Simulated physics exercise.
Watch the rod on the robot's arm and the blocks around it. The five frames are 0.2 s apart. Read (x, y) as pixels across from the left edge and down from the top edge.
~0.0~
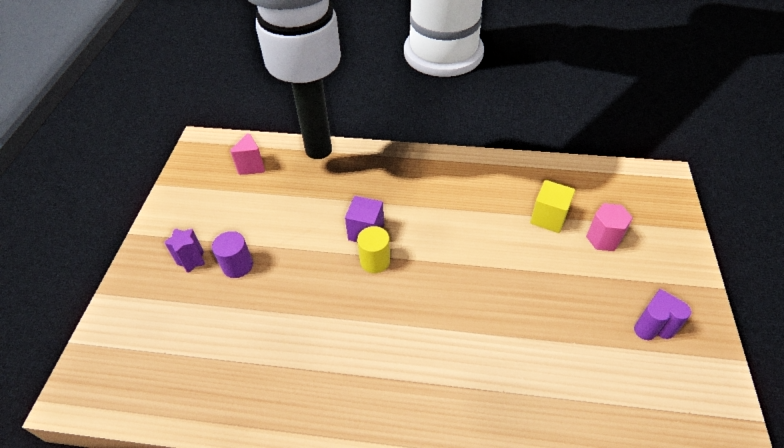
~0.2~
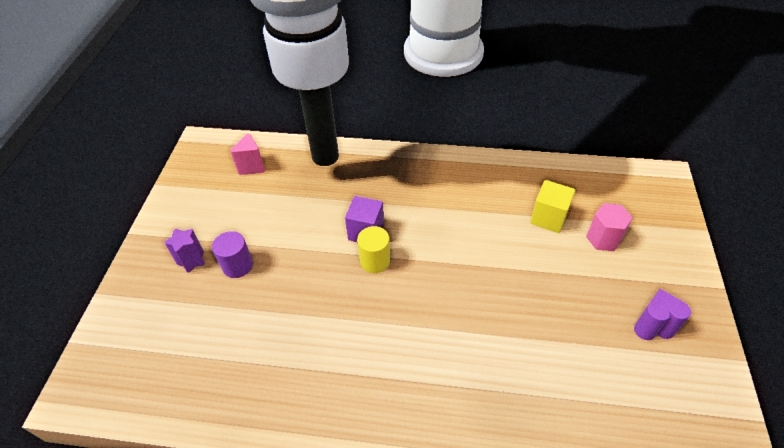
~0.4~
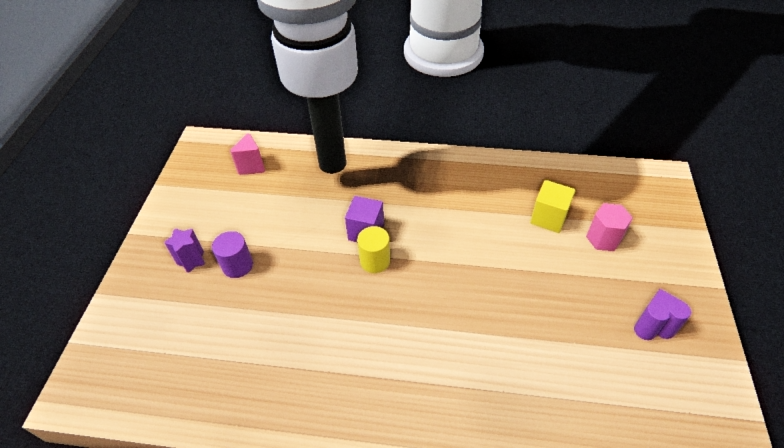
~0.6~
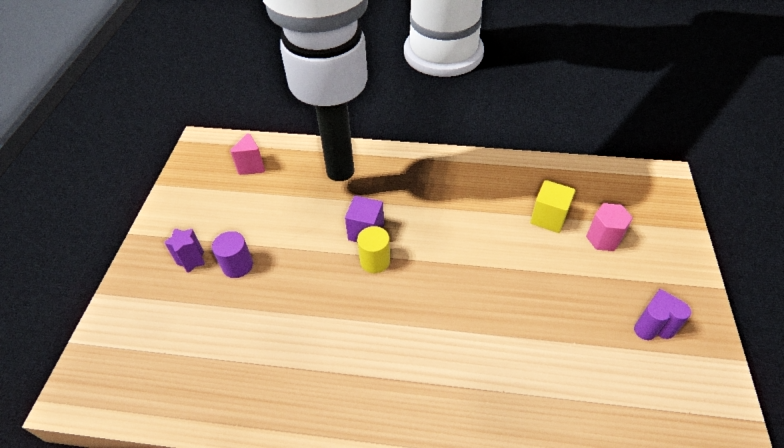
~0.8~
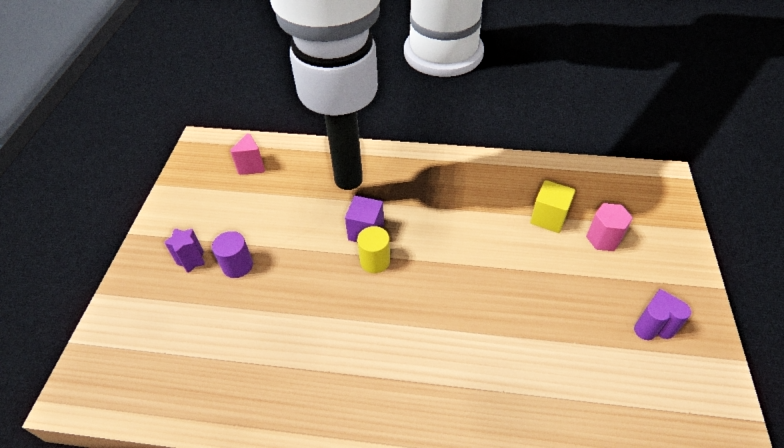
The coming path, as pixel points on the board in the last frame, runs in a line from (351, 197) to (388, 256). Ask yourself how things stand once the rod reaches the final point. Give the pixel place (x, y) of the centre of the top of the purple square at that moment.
Put as a pixel place, it's (388, 260).
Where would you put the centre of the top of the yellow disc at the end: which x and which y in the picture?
Just about (385, 288).
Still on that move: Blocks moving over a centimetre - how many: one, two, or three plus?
Most likely two.
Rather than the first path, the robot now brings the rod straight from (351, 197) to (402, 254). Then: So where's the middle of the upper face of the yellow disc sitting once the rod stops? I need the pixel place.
My prediction: (369, 280).
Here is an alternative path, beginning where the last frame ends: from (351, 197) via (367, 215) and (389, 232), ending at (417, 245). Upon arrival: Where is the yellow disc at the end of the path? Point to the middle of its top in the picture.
Around (375, 263).
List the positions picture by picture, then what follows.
In the first picture, rod's lower end (319, 151); purple square (364, 209); yellow disc (373, 238).
In the second picture, rod (326, 157); blocks still.
In the third picture, rod (333, 164); blocks still.
In the fourth picture, rod (341, 172); blocks still.
In the fifth picture, rod (349, 180); purple square (364, 209); yellow disc (373, 238).
What follows on the original path. Halfway along, rod (367, 209); purple square (371, 226), turned 25° anticlockwise; yellow disc (378, 251).
At the end, rod (387, 240); purple square (388, 260); yellow disc (385, 288).
